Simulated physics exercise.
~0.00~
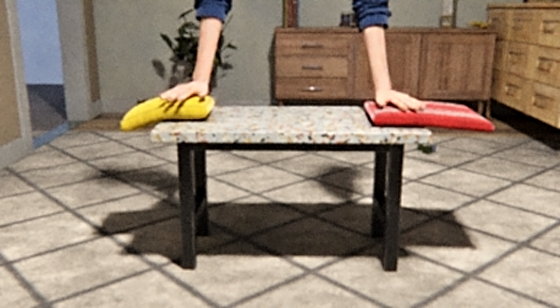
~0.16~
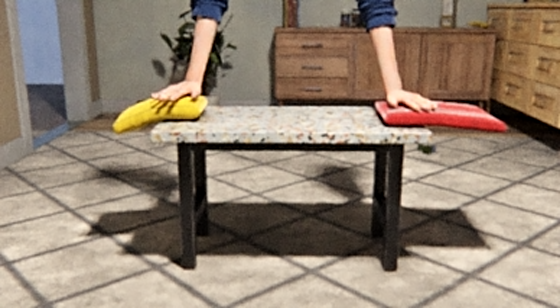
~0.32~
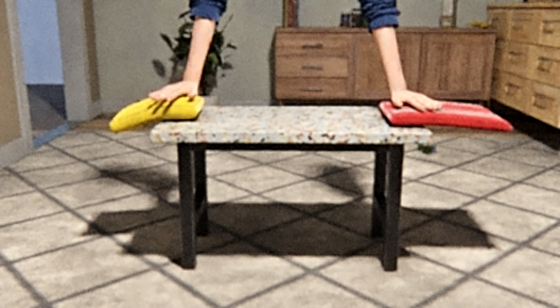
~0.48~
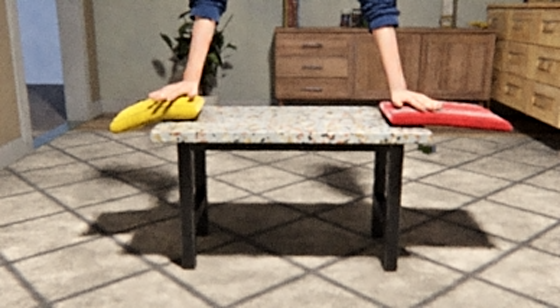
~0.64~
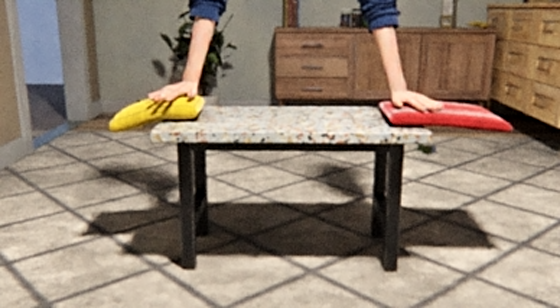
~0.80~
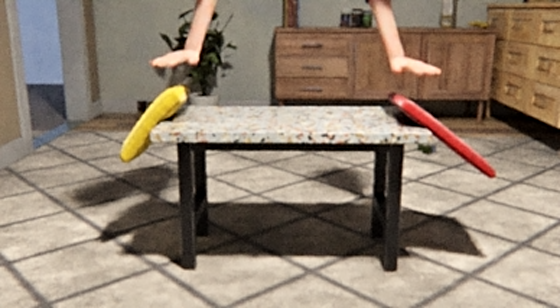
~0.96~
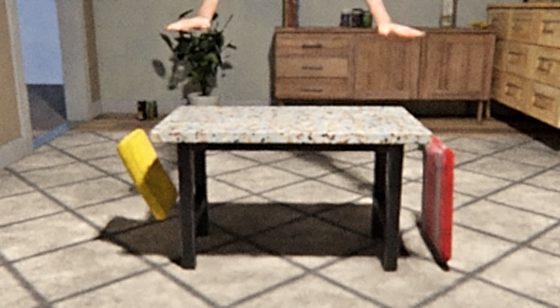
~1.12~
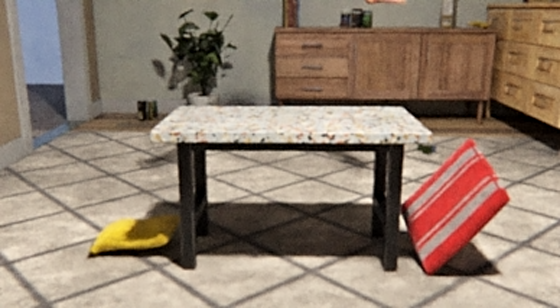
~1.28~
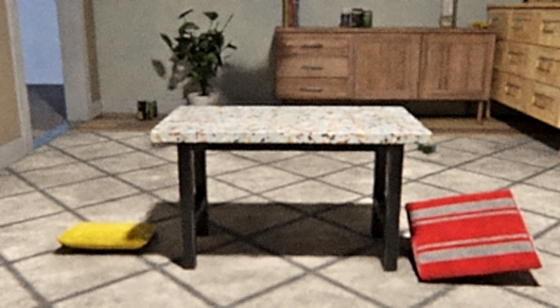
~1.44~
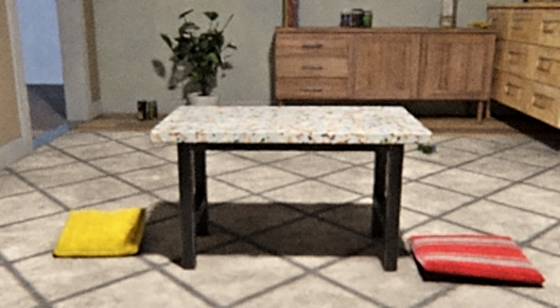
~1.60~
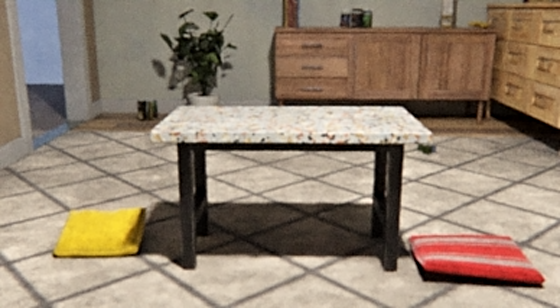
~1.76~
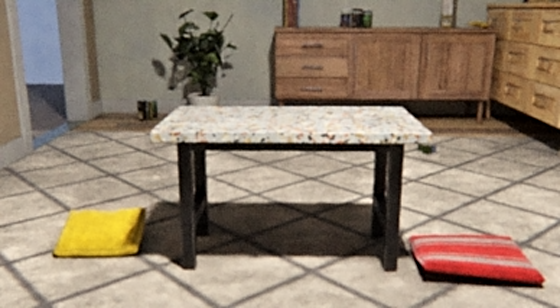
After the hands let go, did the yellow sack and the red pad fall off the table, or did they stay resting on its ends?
Both fell off. The yellow sack slumped off the left end and the red pad tipped off the right end, and each came to rest on the floor.
